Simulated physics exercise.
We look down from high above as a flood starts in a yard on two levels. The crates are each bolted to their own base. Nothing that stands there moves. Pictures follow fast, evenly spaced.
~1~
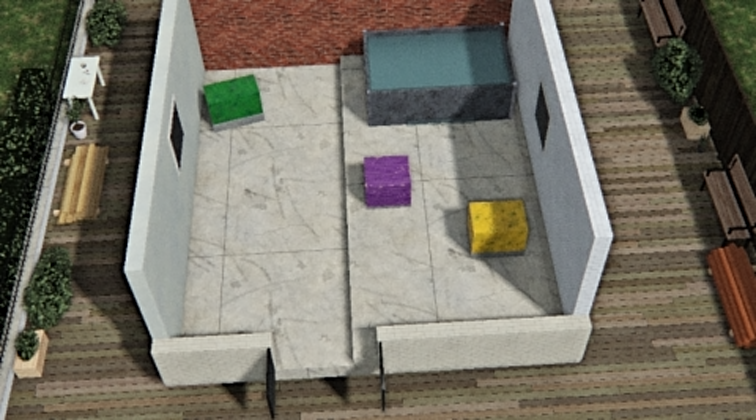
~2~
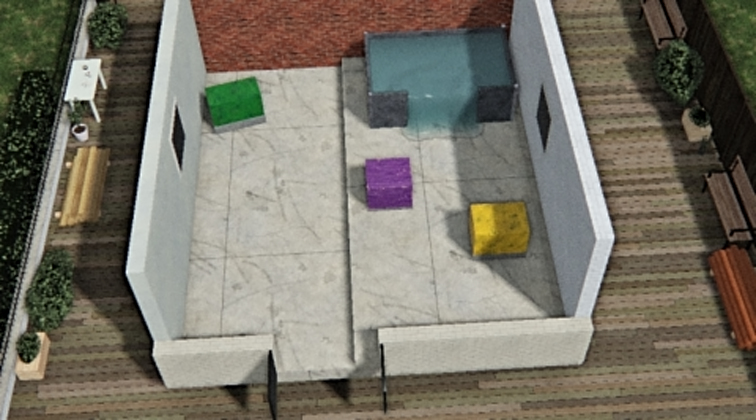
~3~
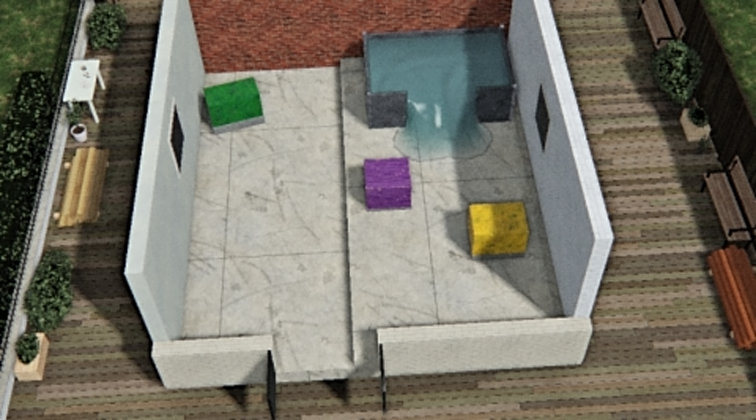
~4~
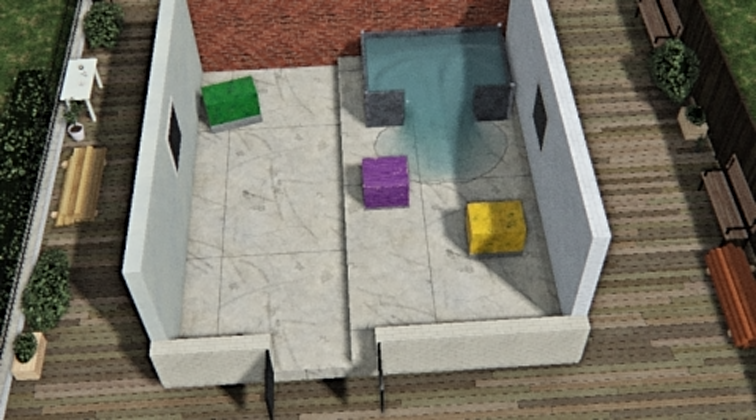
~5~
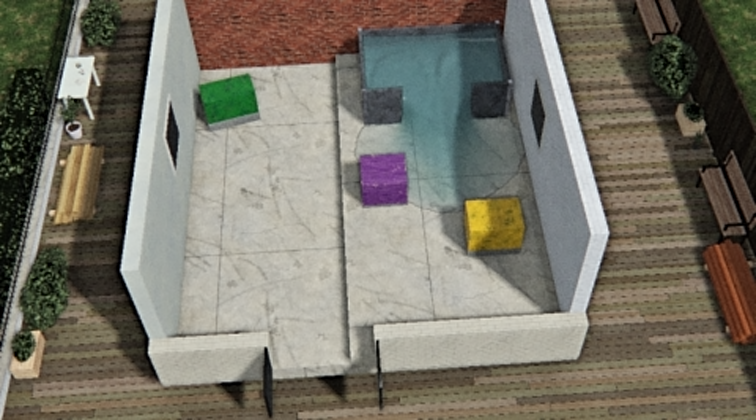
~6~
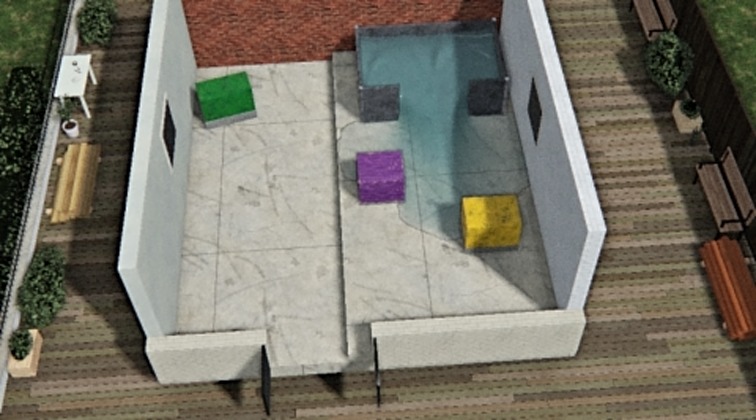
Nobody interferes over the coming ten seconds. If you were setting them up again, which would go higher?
In the end the green crate is protected. The purple crate is exposed. The yellow crate is exposed.
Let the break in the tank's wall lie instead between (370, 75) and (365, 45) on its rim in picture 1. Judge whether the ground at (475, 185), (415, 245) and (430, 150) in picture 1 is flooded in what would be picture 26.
Going through them in turn: Still unsoaked, then still unsoaked, then still unsoaked.
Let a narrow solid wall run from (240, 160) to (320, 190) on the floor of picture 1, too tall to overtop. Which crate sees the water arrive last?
It's the green crate.
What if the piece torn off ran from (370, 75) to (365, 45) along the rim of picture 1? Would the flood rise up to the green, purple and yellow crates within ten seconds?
Then the green crate gets flooded, the purple crate is untouched and the yellow crate is untouched.
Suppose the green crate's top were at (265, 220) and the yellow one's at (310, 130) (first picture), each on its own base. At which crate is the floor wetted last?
The green crate.
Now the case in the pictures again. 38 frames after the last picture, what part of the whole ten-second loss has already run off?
My reading is near 60 per cent.
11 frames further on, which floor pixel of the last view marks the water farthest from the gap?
Near (288, 352).
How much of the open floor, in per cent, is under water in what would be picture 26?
I'd say 65 per cent.
A moment on, water covers 30 % of the floor; the green crate not reached, the purple crate water round its plinth, the yellow crate water round its plinth.
Next, water covers 50 % of the floor; the green crate not reached, the purple crate water round its plinth, the yellow crate water round its plinth.
Then, water covers 65 % of the floor; the green crate water round its plinth, the purple crate water round its plinth, the yellow crate water round its plinth.
Later, water covers 85 % of the floor; the green crate water round its plinth, the purple crate water round its plinth, the yellow crate water round its plinth.
In the end, water covers 95 % of the floor; the green crate stayed above the water, the purple crate was topped, the yellow crate was topped.
